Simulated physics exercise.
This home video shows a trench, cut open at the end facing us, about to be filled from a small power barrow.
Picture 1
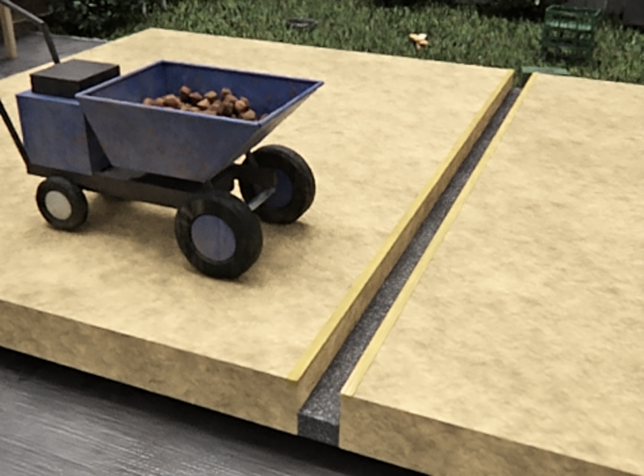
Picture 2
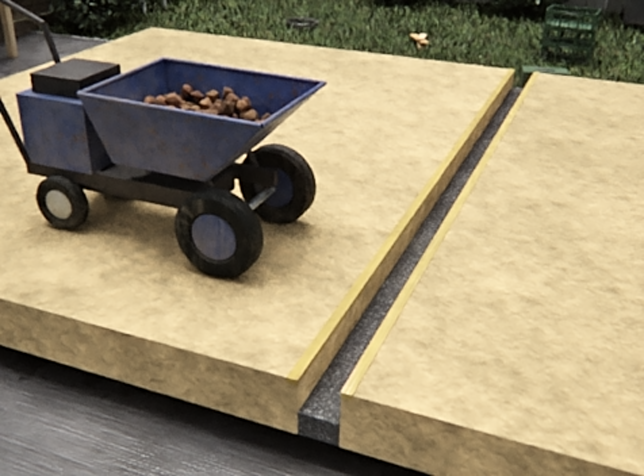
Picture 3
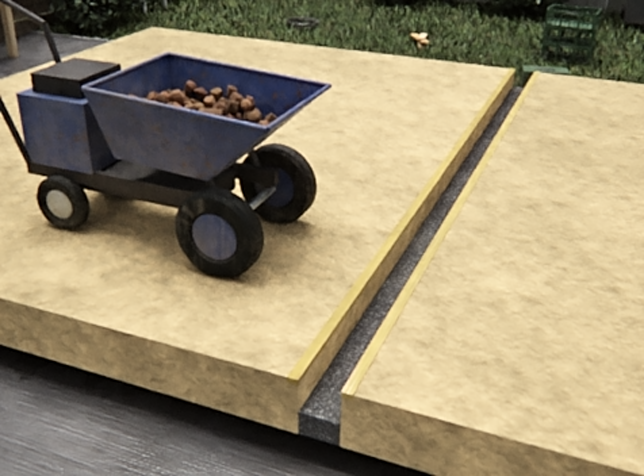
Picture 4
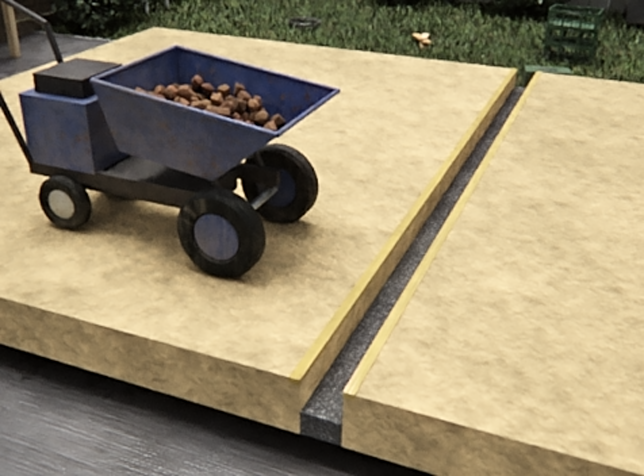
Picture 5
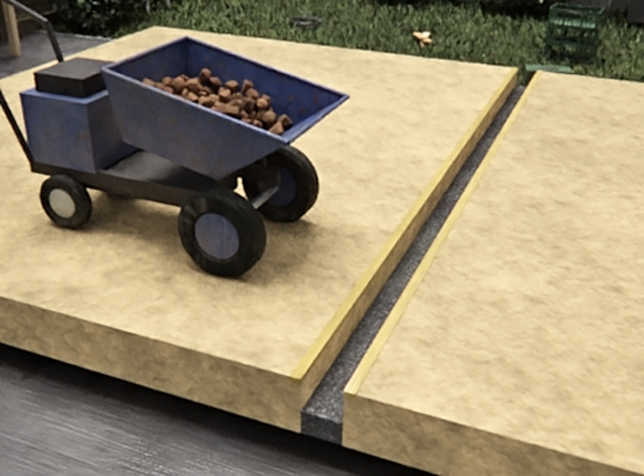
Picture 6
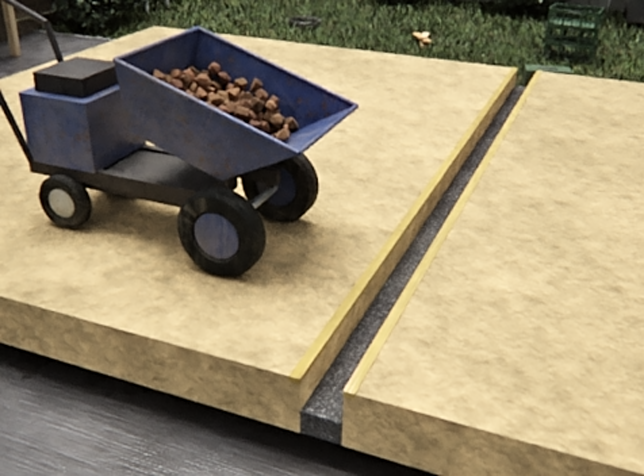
A blue skip on a small four-wheeled barrow, loaded with brown clods, sits level at first, then tilts gradually forward to the right, its lip lowering while the barrow stays almost still beside a narrow trench between pale slabs.
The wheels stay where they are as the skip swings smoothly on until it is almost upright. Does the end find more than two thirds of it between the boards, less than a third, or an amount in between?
Looks to me like the trench gets one-third to two-thirds of the load.
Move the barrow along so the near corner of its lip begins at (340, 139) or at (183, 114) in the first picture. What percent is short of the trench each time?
First spot 0 per cent, second spot 50 per cent.
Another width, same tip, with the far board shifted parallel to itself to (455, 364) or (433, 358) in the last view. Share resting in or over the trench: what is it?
Well, it'd be something like 100 per cent the first time and 90 per cent the second.
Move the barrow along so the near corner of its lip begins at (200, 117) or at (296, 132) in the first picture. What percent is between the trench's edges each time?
First try: Around 30 %; second try: Around 10 %.
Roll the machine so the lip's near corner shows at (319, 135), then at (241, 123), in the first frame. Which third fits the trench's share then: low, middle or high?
Note - position 1: Under a third; position 2: Between a third and two thirds.
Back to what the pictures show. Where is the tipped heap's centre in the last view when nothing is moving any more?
Once it all stops, the middle lies near (401, 272).
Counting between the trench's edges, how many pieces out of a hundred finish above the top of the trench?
My best guess is some 25 per cent.
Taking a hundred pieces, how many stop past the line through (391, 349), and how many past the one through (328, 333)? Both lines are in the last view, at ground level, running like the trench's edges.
I'd put it near 20 in a hundred, then near 80 in a hundred.
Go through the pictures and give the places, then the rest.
The first picture shows lip of the skip near (259, 126), level; top of the load near (186, 114), clay clods; first edge of the trench near (324, 333); far edge near (375, 346), the trench under half as wide as the skip, and about as deep as wide.
The second picture shows lip of the skip near (261, 126), level; top of the load near (188, 113).
The third picture shows lip of the skip near (267, 129), tipped barely; top of the load near (189, 110).
The fourth picture shows lip of the skip near (277, 135), tipped a little; top of the load near (184, 104).
The fifth picture shows lip of the skip near (288, 143), tipped a little; top of the load near (192, 98).
The sixth picture shows lip of the skip near (299, 154), tipped clearly; top of the load near (187, 98); first edge of the trench near (327, 332); far edge near (377, 344).
Shortly afterwards, skip tipped steeply; the whole lot in the skip.
Next, skip tipped right over; the bulk in the skip; only a few short of the trench; near a quarter in or heaped over the trench; only a few beyond it.
Some moments later, skip tipped right over; near a quarter in the skip; a little short of the trench; near half in or heaped over the trench; near a quarter beyond it.
In the end, skip tipped right over; near a quarter in the skip; a little short of the trench; near half in or heaped over the trench; near a quarter beyond it.
